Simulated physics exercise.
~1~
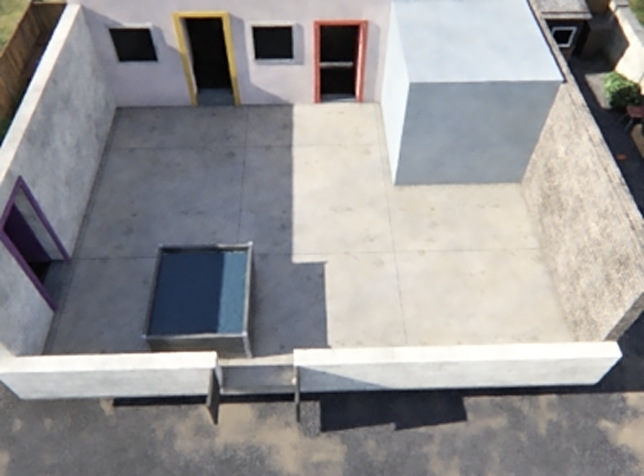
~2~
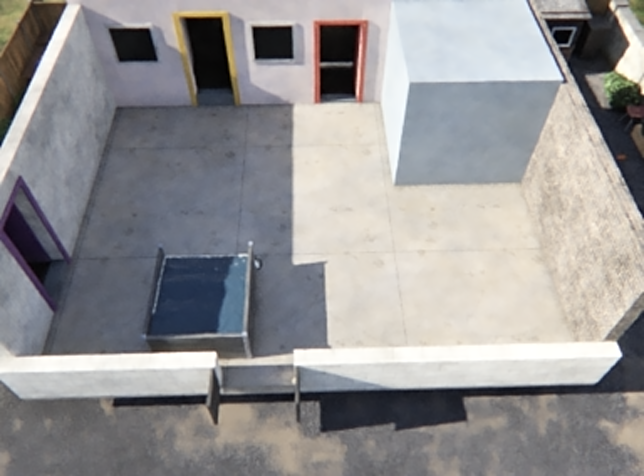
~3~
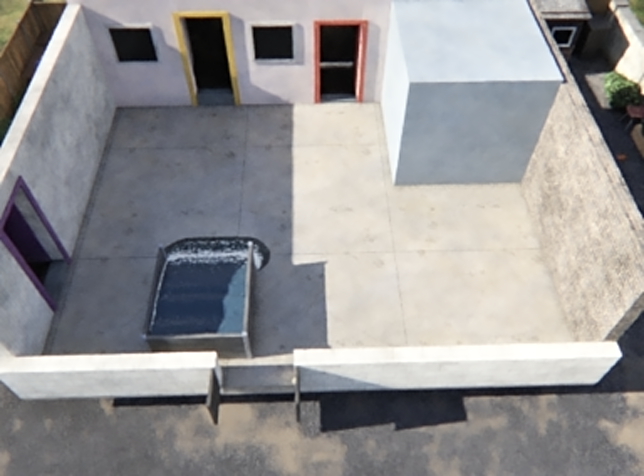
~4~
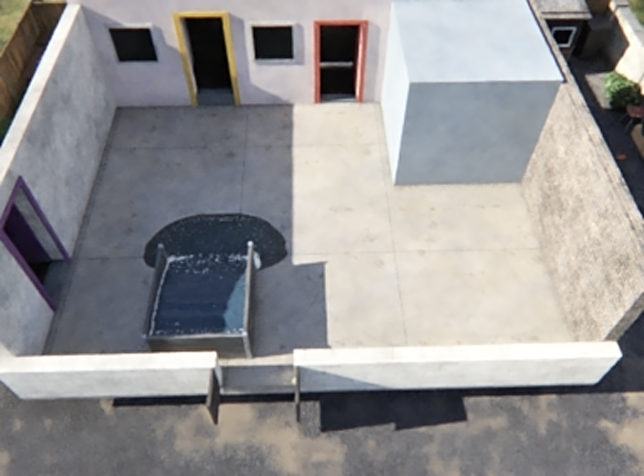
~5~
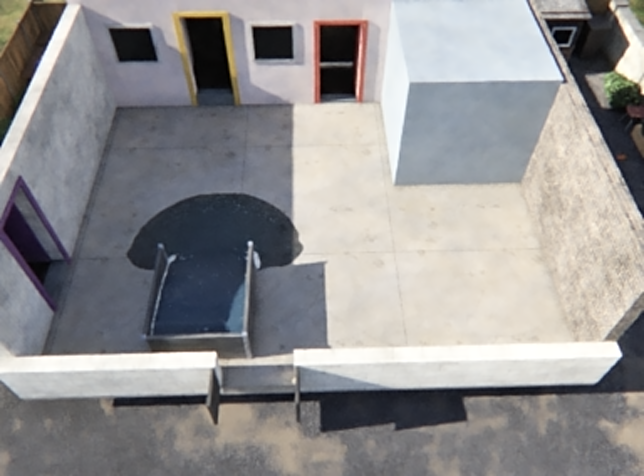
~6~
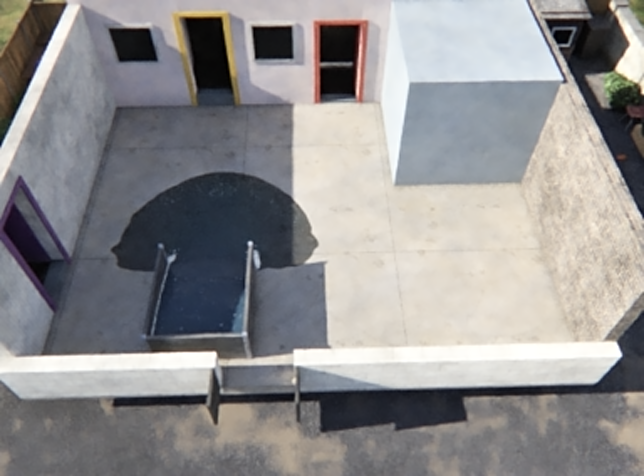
Dark water sat still in an open tank in a walled concrete yard, then poured out over its far side and spread in a widening rounded pool toward the yellow and red doorways.
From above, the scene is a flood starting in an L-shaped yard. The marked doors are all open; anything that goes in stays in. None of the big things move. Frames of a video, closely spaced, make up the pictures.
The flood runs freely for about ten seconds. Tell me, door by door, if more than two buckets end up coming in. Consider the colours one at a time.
My prediction: The yellow door will receive two buckets or fewer; the purple door will receive two buckets or fewer; the red door will receive over two buckets.
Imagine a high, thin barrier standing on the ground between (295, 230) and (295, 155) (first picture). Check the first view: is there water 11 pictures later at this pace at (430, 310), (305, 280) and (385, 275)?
Untouched, untouched, untouched.
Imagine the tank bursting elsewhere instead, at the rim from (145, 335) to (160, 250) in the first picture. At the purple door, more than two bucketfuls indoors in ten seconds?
My take is that purple door crosses the line.
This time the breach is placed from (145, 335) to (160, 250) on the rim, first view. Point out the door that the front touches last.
It's the red-painted one.
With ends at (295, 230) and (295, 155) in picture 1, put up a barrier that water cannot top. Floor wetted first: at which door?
Answer - the yellow-painted one.
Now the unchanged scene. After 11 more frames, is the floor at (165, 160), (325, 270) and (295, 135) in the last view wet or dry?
First spot submerged, second spot spared, third spot submerged.
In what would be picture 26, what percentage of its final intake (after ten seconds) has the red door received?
I make it 35 per cent.
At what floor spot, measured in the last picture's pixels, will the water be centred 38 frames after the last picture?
At about (238, 171).
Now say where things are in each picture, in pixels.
In the first frame, still water in the tank at (201, 291).
In the second frame, water pours out on the tank's far side and has run to (259, 266).
In the third frame, water pours out on the tank's far side and has run to (263, 248).
In the fourth frame, the front is at (264, 224), out from the gap on the tank's far side.
In the fifth frame, water pours out on the tank's far side and has run to (245, 198).
In the sixth frame, the front is at (229, 175), out from the gap on the tank's far side.
A moment on, water covers 35 % of the floor; the yellow door wet at the sill, nothing in, the purple door not reached, the red door not reached.
Next, water covers 45 % of the floor; the yellow door wet at the sill, nothing in, the purple door not reached, the red door not reached.
Then, water covers 45 % of the floor; the yellow door wet at the sill, nothing in, the purple door not reached, the red door under two buckets in.
Later, water covers 50 % of the floor; the yellow door wet at the sill, nothing in, the purple door wet at the sill, nothing in, the red door over two buckets in.
In the end, water covers 85 % of the floor; the yellow door wet at the sill, nothing in, the purple door wet at the sill, nothing in, the red door over two buckets in.
